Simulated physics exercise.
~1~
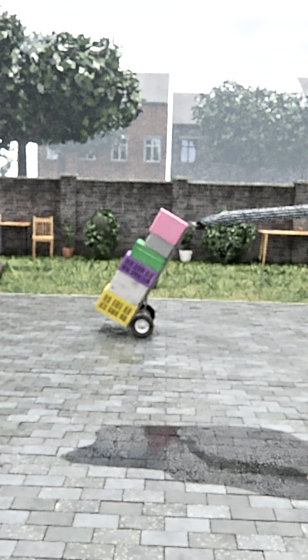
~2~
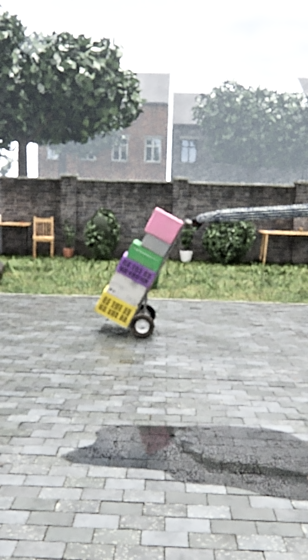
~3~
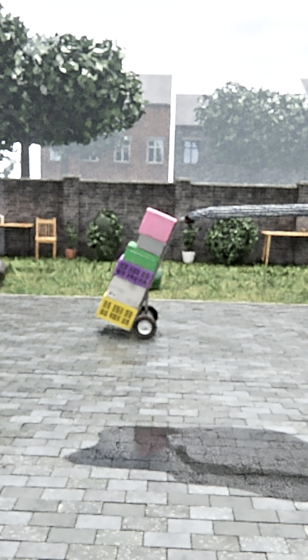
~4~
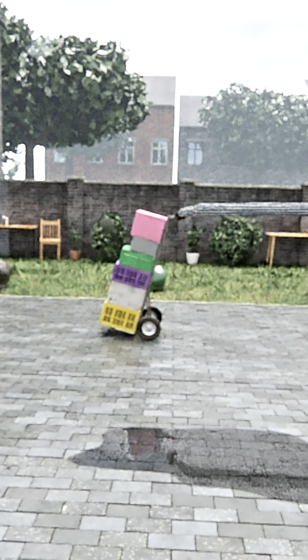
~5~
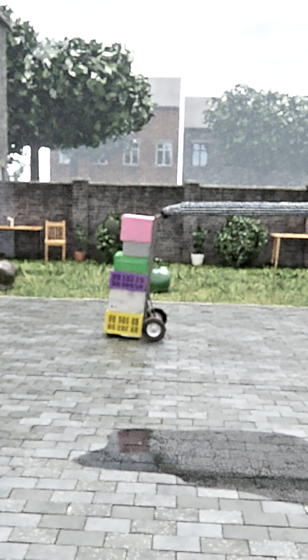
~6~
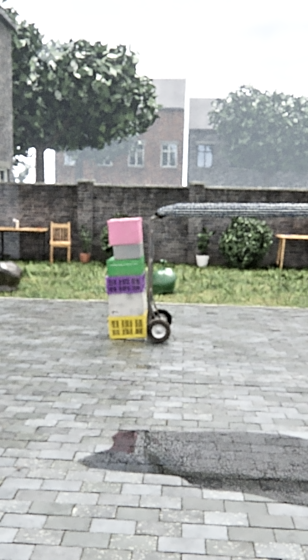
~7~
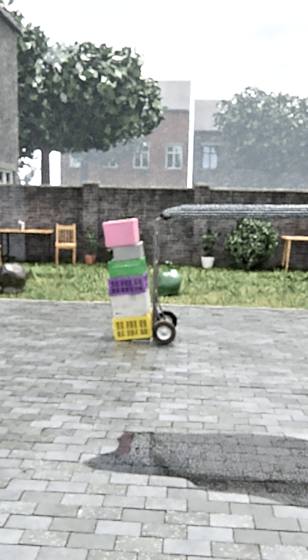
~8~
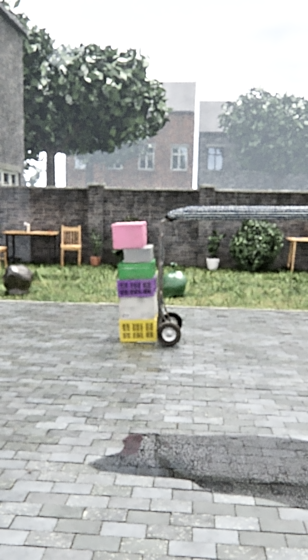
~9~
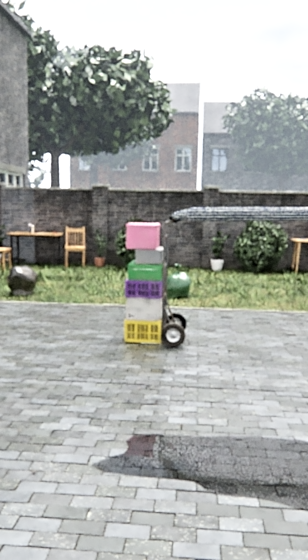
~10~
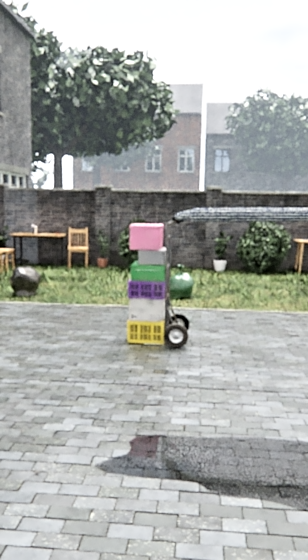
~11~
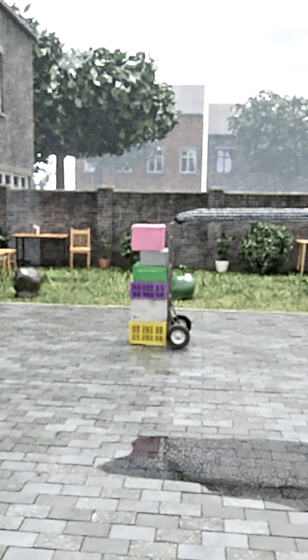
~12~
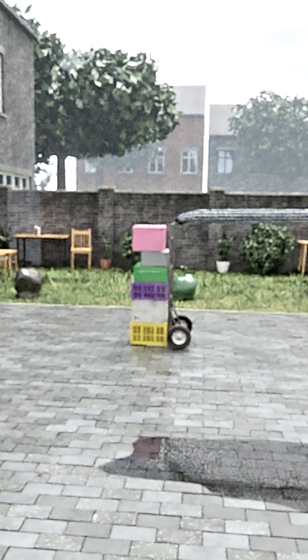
The clip shows a two-wheeled hand truck stacked with colourful boxes and crates on a wet paved yard, tilted to the right. It swings upright, tips slightly past vertical to the left, then settles back upright with the whole stack still in place.
